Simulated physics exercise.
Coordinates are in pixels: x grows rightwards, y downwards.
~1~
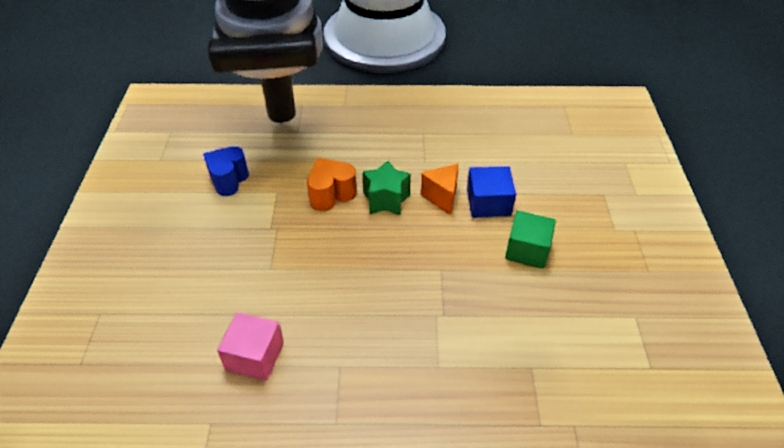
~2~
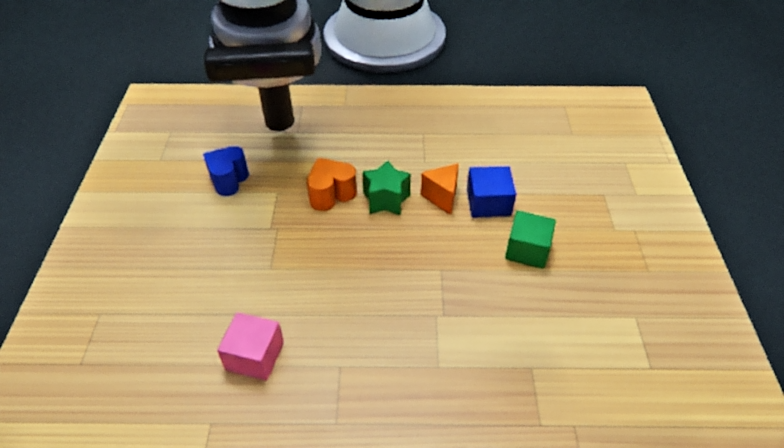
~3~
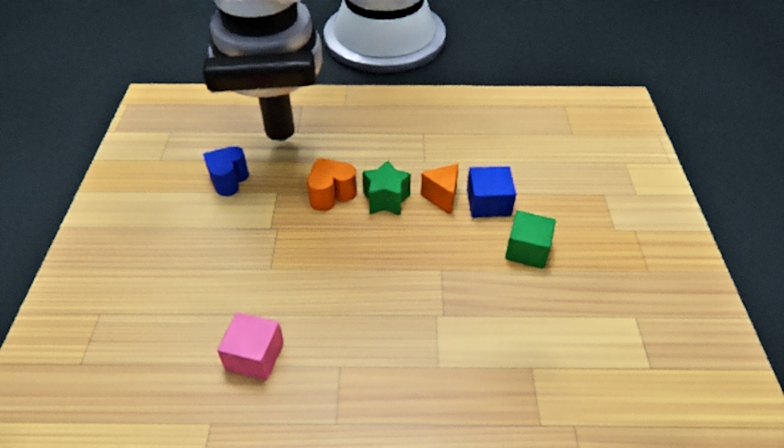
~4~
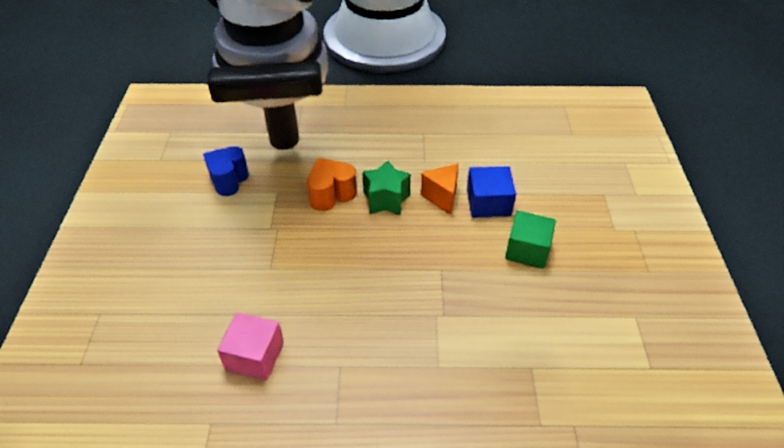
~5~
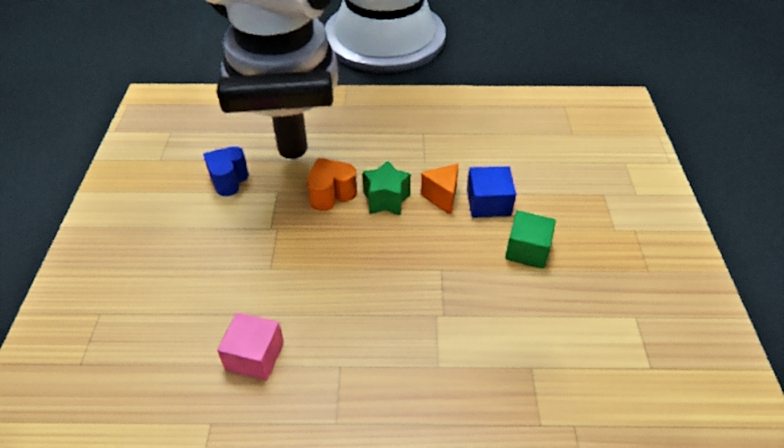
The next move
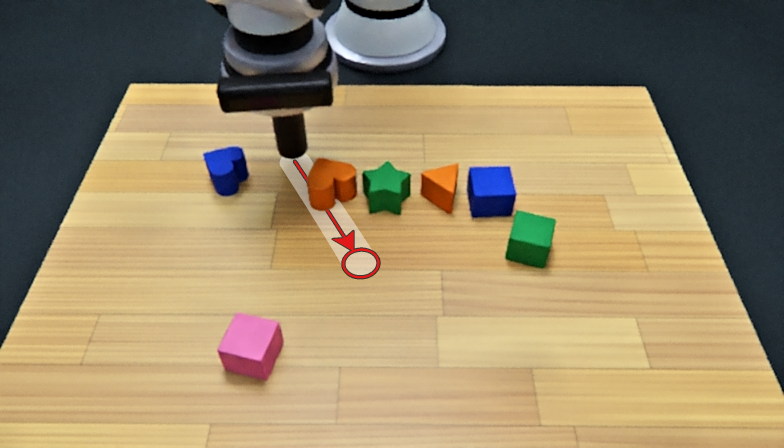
Robot arm moving its dark tool down, then slightly right, between a blue heart and an orange heart as all blocks stay still.
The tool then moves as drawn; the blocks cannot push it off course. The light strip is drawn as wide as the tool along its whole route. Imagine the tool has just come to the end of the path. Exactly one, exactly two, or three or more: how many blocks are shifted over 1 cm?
I reckon the push displaces two of the blocks by more than 1 cm.
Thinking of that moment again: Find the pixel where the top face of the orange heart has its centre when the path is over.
About (379, 206).
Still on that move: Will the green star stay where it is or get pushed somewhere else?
The green star moves.
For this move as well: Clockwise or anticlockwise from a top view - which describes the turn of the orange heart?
Looking down, my answer is that the orange heart rotates anticlockwise.
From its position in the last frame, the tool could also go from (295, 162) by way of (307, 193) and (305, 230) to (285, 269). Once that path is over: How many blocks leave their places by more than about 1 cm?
Just one will move.
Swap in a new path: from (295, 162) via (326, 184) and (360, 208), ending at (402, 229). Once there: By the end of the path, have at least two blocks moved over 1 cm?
Yes
The drawn path runs from (295, 162) to (361, 263).
The first path, step by step. One third of the way, tool (314, 181); orange heart (343, 182).
Two thirds of the way, tool (336, 215); orange heart (373, 203), turned 25° anticlockwise; green star (402, 178), turned 40° anticlockwise.
At the end, tool (360, 252); blue heart not moved; orange heart (379, 206), turned 40° anticlockwise; green star (403, 178), turned 45° anticlockwise.
